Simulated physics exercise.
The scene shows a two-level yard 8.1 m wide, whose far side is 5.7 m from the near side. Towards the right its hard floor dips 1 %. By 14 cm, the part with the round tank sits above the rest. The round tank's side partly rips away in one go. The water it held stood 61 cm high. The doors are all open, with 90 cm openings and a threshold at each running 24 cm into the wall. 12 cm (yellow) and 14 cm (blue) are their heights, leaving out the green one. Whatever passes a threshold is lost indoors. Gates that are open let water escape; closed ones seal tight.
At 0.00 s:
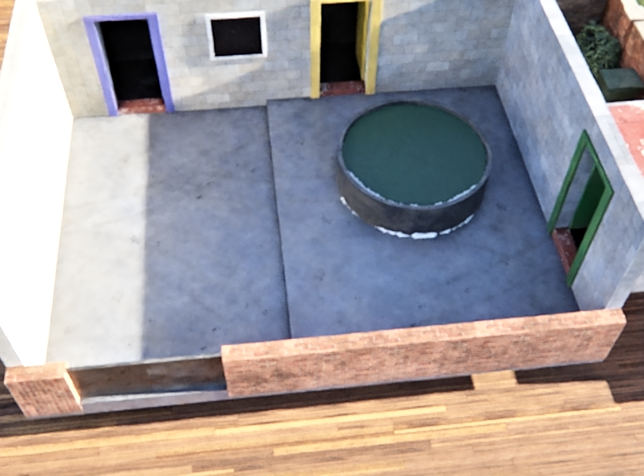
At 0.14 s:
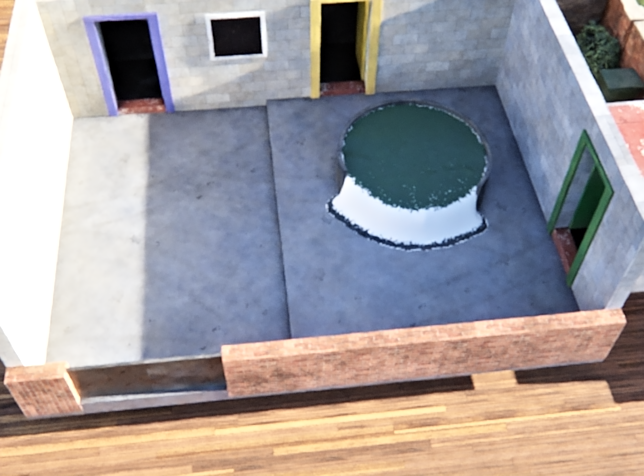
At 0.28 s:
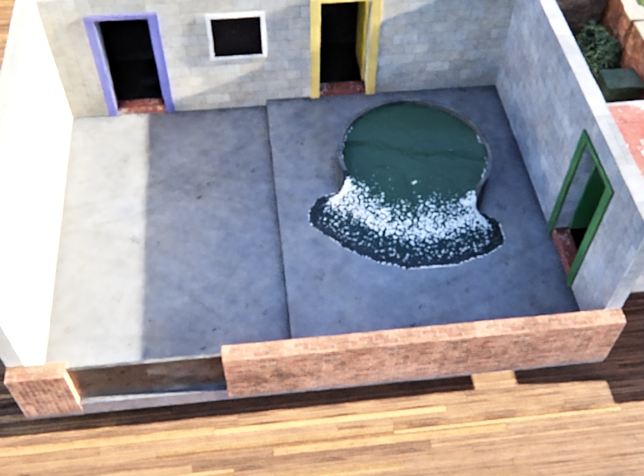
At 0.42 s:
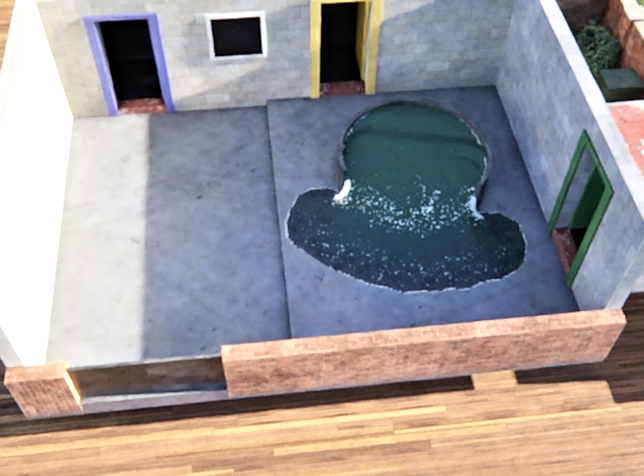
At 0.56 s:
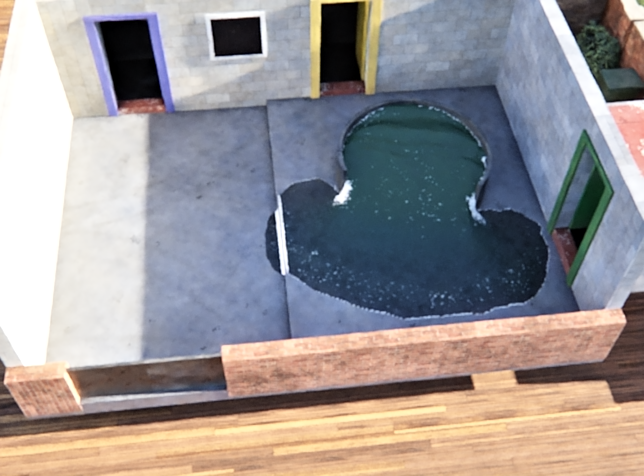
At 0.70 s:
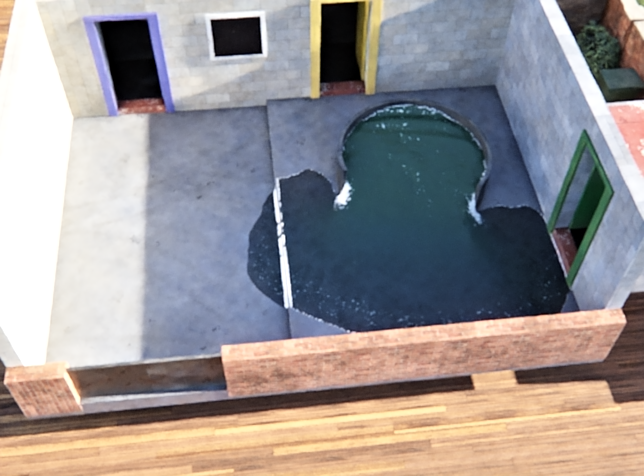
A round tank's front side rips open and dark water spreads across the grey yard floor.
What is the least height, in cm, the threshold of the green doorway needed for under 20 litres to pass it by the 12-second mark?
About 12 cm.
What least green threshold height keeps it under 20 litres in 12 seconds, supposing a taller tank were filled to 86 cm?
I'd say close to 18 cm.
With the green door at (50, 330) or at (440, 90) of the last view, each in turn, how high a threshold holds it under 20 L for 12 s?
In turn: About 18 cm, about 10.0 cm.
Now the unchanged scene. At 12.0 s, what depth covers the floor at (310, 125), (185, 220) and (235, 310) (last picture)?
Depth: About 3, 7, 9 cm.
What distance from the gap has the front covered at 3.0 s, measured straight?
Roughly 6.0 m from the gap.
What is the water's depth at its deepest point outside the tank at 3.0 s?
Max depth: Near 30 cm.
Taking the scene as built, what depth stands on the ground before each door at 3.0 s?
Depth at yellow 0 cm, at blue 0 cm, at green 16 cm.
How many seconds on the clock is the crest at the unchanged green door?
Approximately 3.2 s.
After 1.4 s water covers 40 % of the floor, deepest (37 cm) near (579, 337); 11 cm at the green door, 0 litres in over its 18 cm threshold.
After 3.0 s water covers 45 % of the floor, deepest (30 cm) near (55, 391); 16 cm at the green door, 0 litres in over its 18 cm threshold.
After 12.0 s water covers 100 % of the floor, deepest (15 cm) near (269, 371); 6 cm at the green door, 0 litres in over its 18 cm threshold.
At the green door as built, the water arrived by 0.7 s and peaked near 16 cm at 3.2 s.
With a threshold of 11 cm, 30 litres would have come in within the 12 s; with 14.5 cm, 6 litres. So under 20 litres takes about 12 cm.
